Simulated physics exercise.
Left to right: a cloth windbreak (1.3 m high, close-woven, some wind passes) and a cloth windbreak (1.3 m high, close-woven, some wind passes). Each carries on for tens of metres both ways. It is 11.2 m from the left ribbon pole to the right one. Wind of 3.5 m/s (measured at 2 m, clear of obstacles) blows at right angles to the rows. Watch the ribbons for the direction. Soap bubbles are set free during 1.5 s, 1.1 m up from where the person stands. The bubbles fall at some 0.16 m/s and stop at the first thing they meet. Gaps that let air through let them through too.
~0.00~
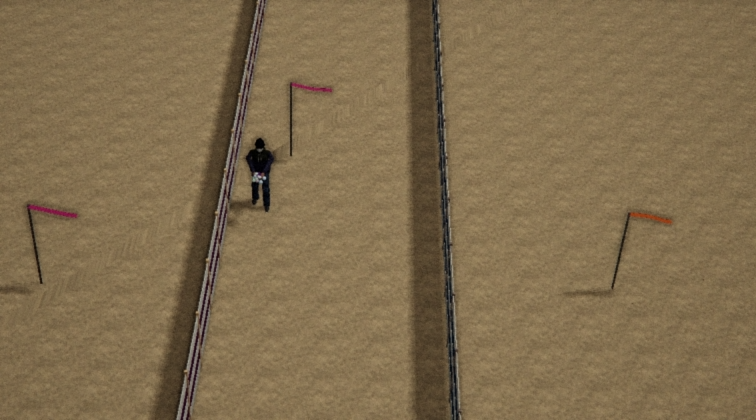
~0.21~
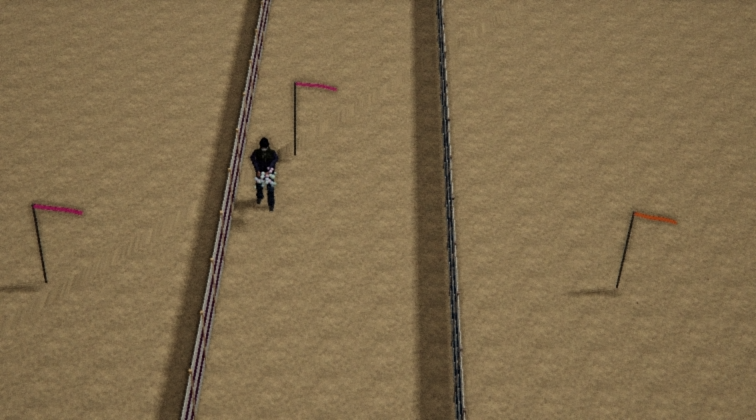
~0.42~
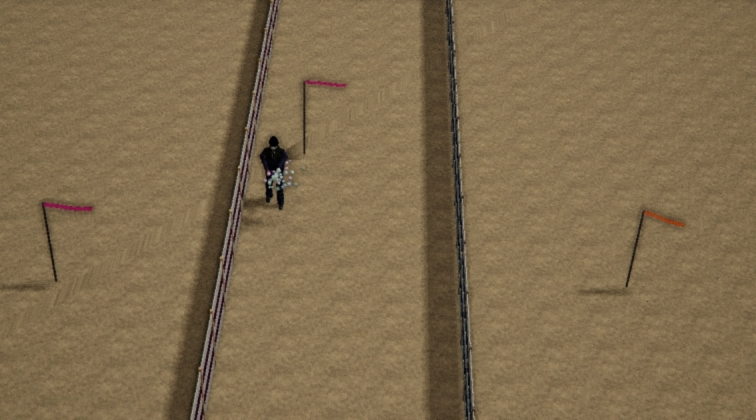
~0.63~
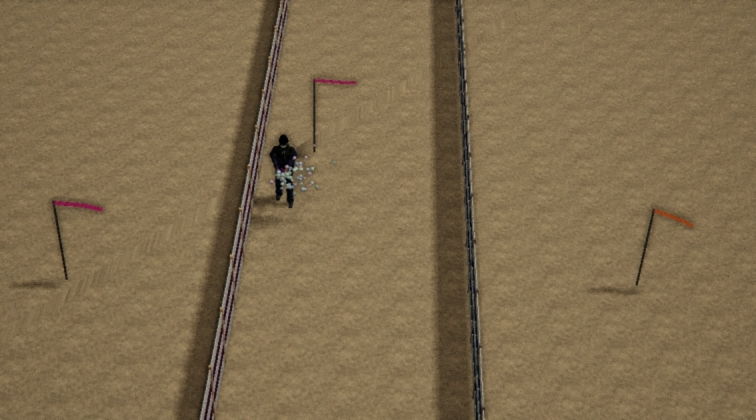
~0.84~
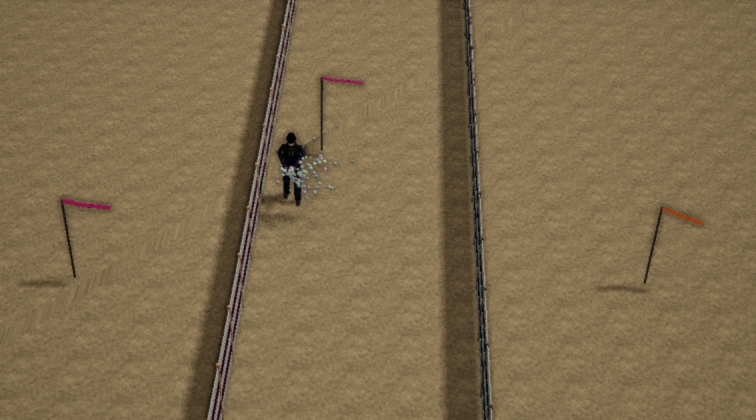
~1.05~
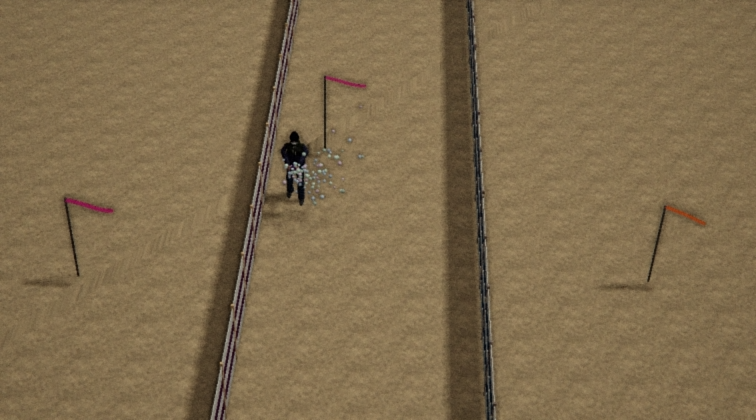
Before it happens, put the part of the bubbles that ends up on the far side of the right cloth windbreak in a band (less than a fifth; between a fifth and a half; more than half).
The share that finishes beyond it is over half.
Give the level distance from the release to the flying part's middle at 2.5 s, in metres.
Roughly 1.5 m.
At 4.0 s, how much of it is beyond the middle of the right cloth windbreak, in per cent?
Near 40 %.
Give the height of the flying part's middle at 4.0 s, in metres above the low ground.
Roughly 1.2 m up.
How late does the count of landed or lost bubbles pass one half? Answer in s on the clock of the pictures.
At about 11.5 s.
After 2.5 s, 100 % is in the air or yet to come; 9 % is beyond the right cloth windbreak; the middle of what still flies is 1.2 m above the low ground, near (364, 172).
After 4.0 s, 98 % is in the air or yet to come; 38 % is beyond the right cloth windbreak; the middle of what still flies is 1.2 m above the low ground, near (445, 175).
After 8.0 s, 76 % is in the air or yet to come; 71 % is beyond the right cloth windbreak.
After 20.0 s, 5 % is in the air or yet to come; 77 % is beyond the right cloth windbreak.
After 45.0 s, 0 % is in the air or yet to come; 77 % is beyond the right cloth windbreak.
